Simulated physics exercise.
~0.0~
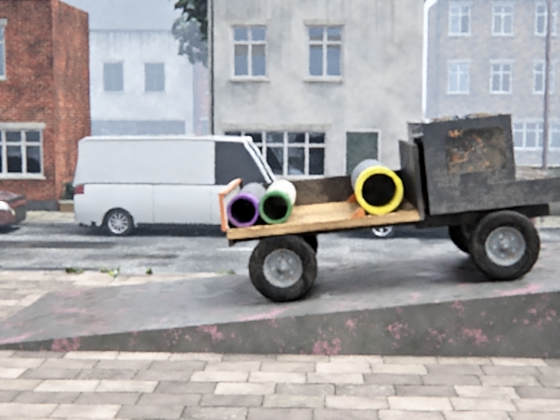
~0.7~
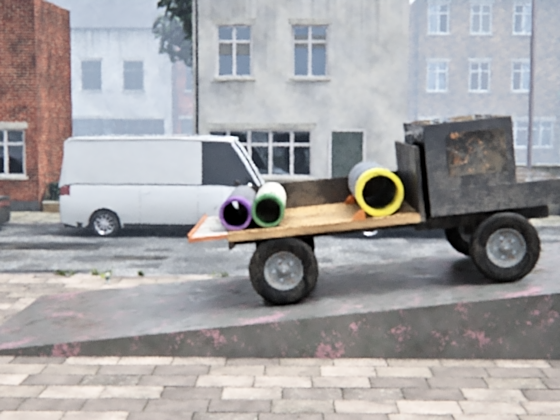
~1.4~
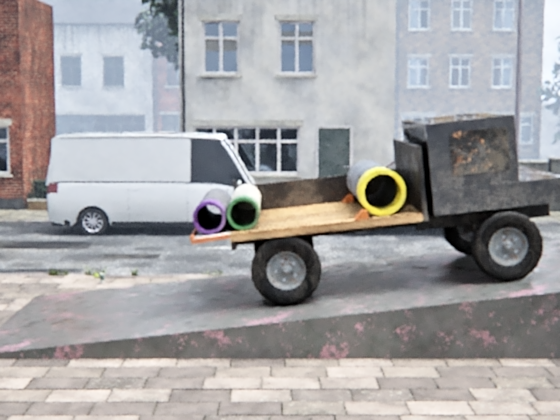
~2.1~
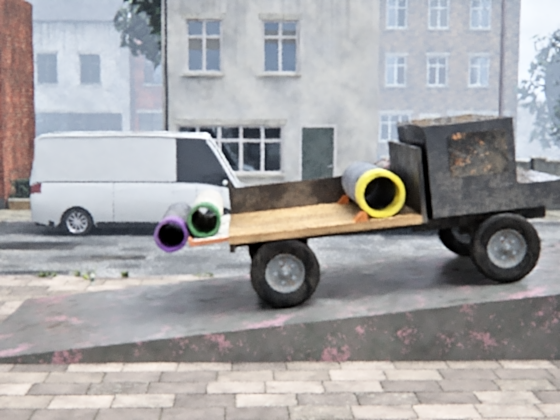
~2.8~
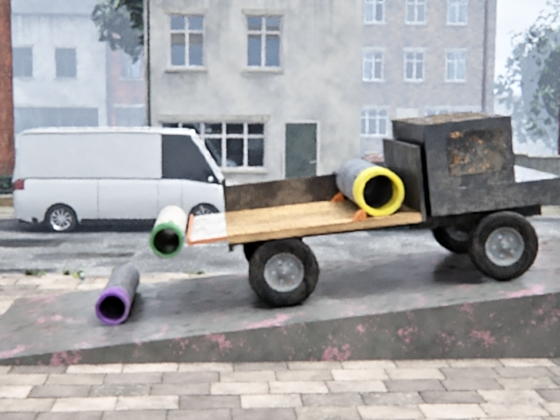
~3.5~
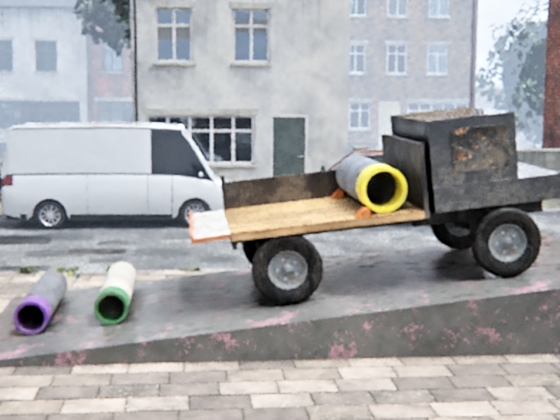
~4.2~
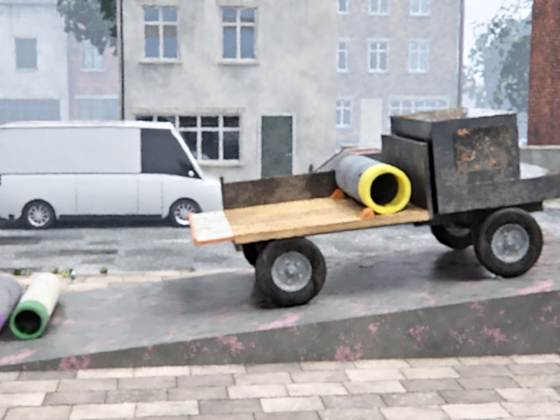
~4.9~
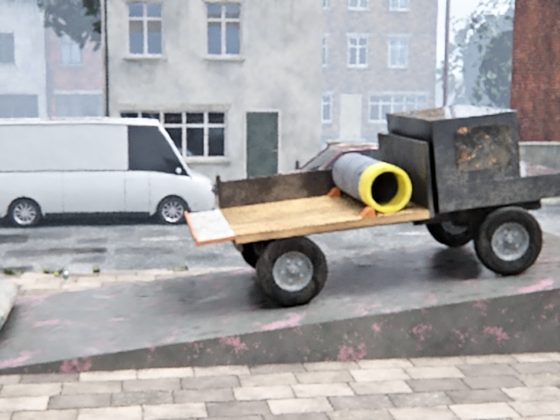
A dark, weathered pick-up stands nose-up on a grey ramp, seen from the side, with a white van, a pale house and brick buildings across the street behind it. Three concrete pipes lie end-on in its wooden bed, purple and green together at the left and yellow near the cab against an orange chock. The tailgate drops open, and the purple pipe rolls left over it with the green one following. Purple falls to the ramp, then green drops after it, and both roll away left out of view. The yellow pipe stays on the bed.
